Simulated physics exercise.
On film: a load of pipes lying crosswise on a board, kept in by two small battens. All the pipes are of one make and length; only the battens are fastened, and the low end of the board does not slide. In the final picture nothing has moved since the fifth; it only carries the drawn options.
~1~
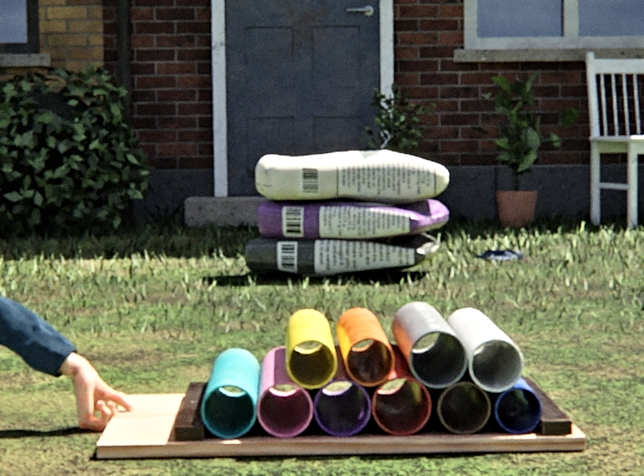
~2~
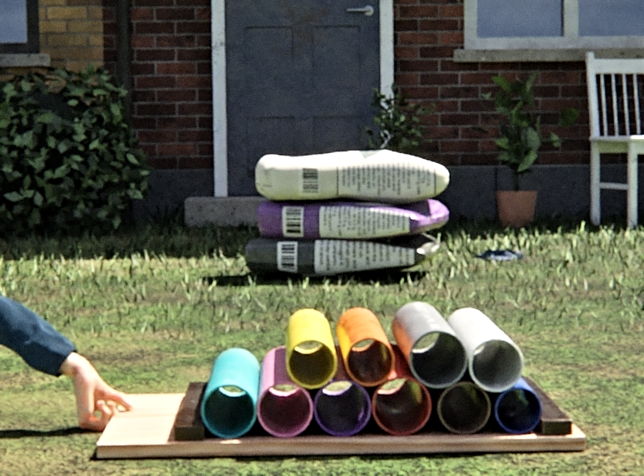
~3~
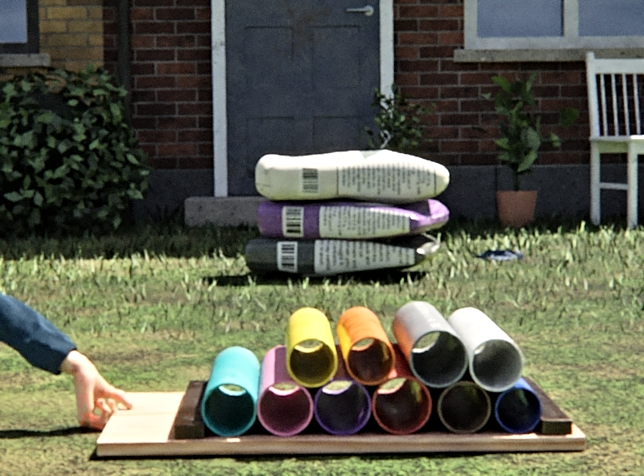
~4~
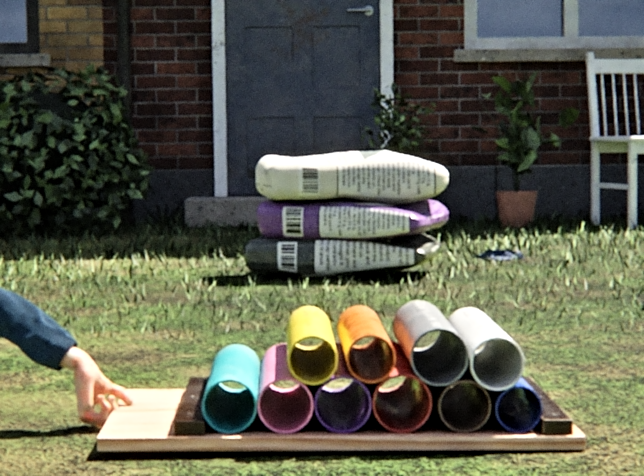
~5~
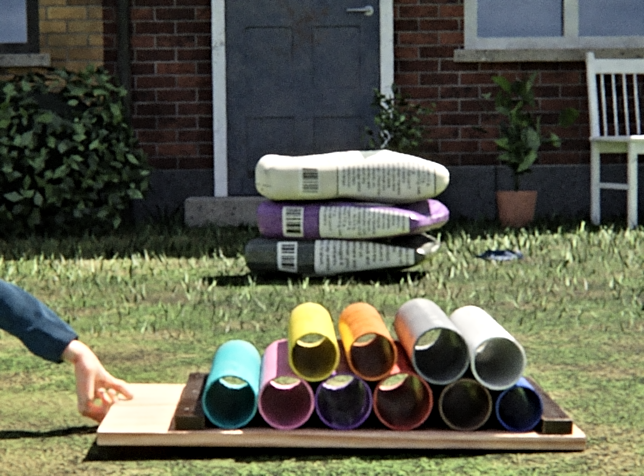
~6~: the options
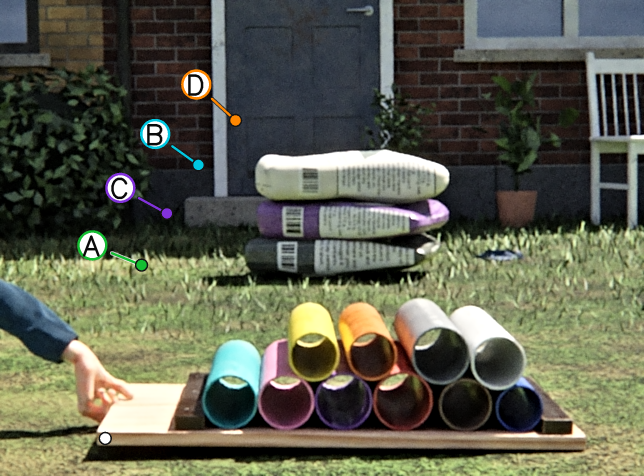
On a sunlit lawn before a brick house, a hand grips the left end of a board carrying two rows of colourful pipes between small battens. The hand stays almost still at first, then slowly raises that end slightly, tilting the board while the pipes keep their places in the stack.
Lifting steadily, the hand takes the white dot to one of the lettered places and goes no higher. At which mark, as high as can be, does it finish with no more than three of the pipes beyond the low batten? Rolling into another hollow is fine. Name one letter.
Stop at C.
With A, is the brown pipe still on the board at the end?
Yes, with A.
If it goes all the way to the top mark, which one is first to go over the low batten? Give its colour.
It is the white one.
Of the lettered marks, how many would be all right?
Two of the four.
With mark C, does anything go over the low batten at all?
Yes, at C.
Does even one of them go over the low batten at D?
Yes, at D.
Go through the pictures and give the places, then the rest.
In the first picture, red pipe (402, 406); brown pipe (464, 408); blue pipe (519, 410).
In the second picture, blue pipe (519, 410); white pipe (496, 365).
In the third picture, board (337, 412); turquoise pipe (229, 409); pink pipe (285, 408); purple pipe (343, 407).
In the fourth picture, board (337, 410); turquoise pipe (229, 406); pink pipe (285, 405).
In the fifth picture, board (337, 408); turquoise pipe (230, 401); pink pipe (286, 402).
On the copy, A at (142, 265); B at (198, 165); C at (167, 213); D at (236, 121); the white dot at (105, 438).
On C. First, board at 17°.
Then, board at 30°.
Finally, board at 30°, two over the low batten (white, grey).
By contrast, A two over the low batten (white, grey); B four over the low batten (white, grey, yellow, orange); D ten over the low batten.
